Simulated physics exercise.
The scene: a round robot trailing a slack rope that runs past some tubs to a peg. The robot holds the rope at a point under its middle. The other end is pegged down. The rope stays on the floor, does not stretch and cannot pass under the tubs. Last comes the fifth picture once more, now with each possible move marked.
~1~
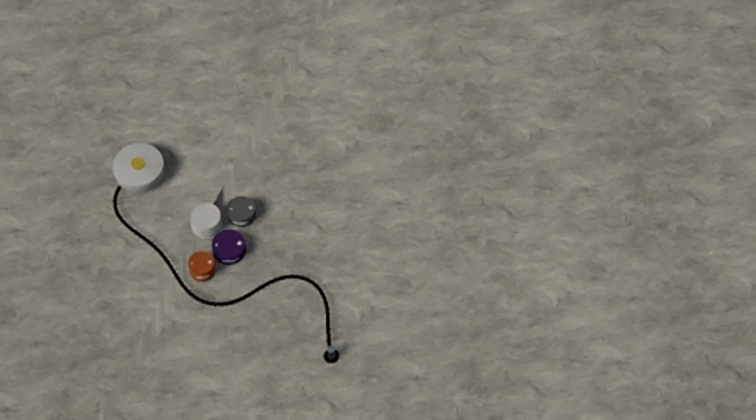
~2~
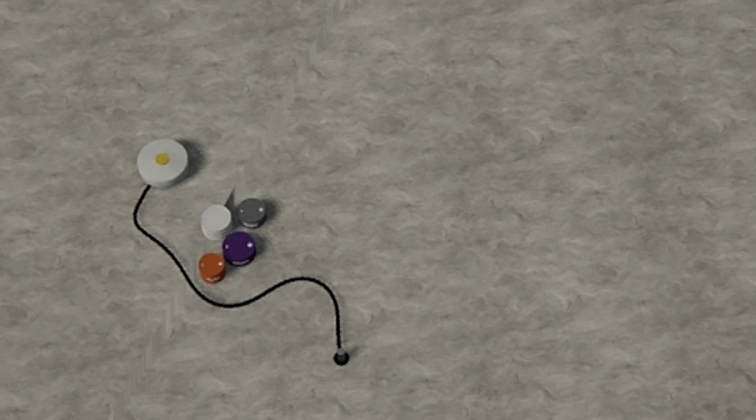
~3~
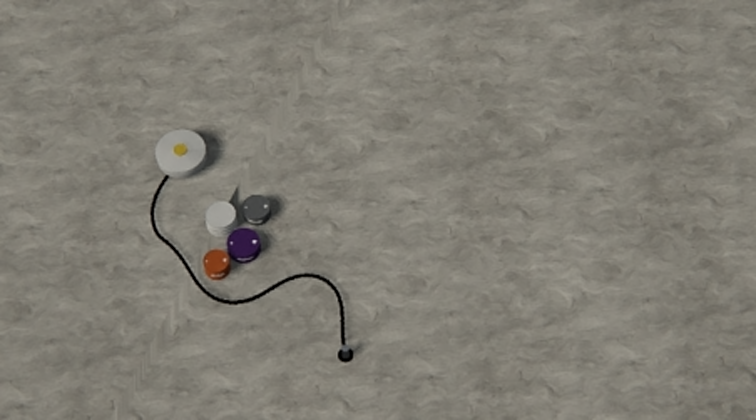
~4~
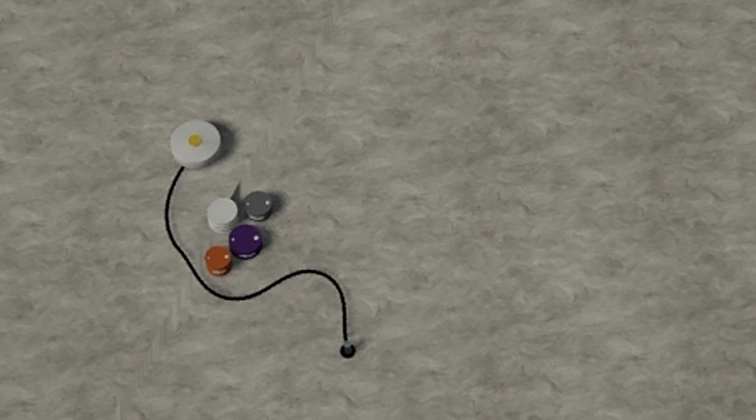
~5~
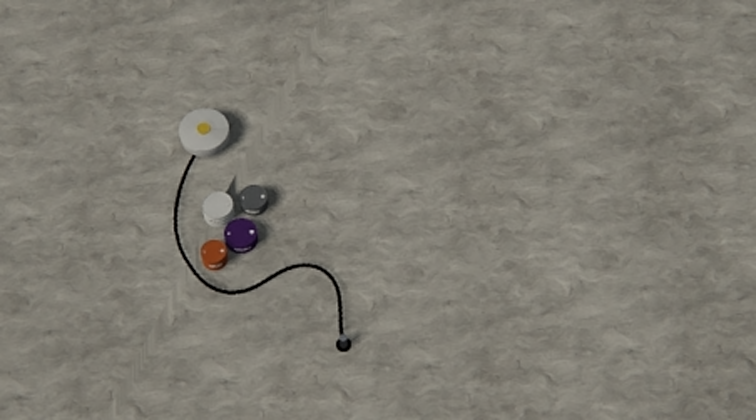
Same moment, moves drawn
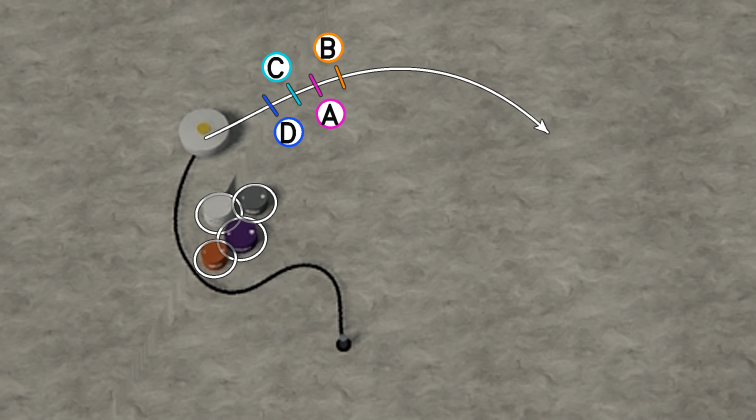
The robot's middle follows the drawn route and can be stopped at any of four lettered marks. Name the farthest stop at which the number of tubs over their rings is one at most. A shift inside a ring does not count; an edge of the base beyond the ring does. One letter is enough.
It can go as far as C.
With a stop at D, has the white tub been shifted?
By then, no.
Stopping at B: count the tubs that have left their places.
By then, four.
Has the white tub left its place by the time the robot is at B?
Yes.
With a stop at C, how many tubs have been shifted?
The count is none.
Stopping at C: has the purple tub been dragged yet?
By then, no.
On the marked copy, A at (316, 85); B at (340, 77); C at (294, 94); D at (270, 105); the route from (206, 138) via (383, 69) to (548, 132).
With C. Early on, robot (236, 118).
Further on, robot (266, 102).
At the end, robot (293, 89); none over the rings.
As for the rest, A has three over the rings; B has four over the rings; D is within the limit but short.
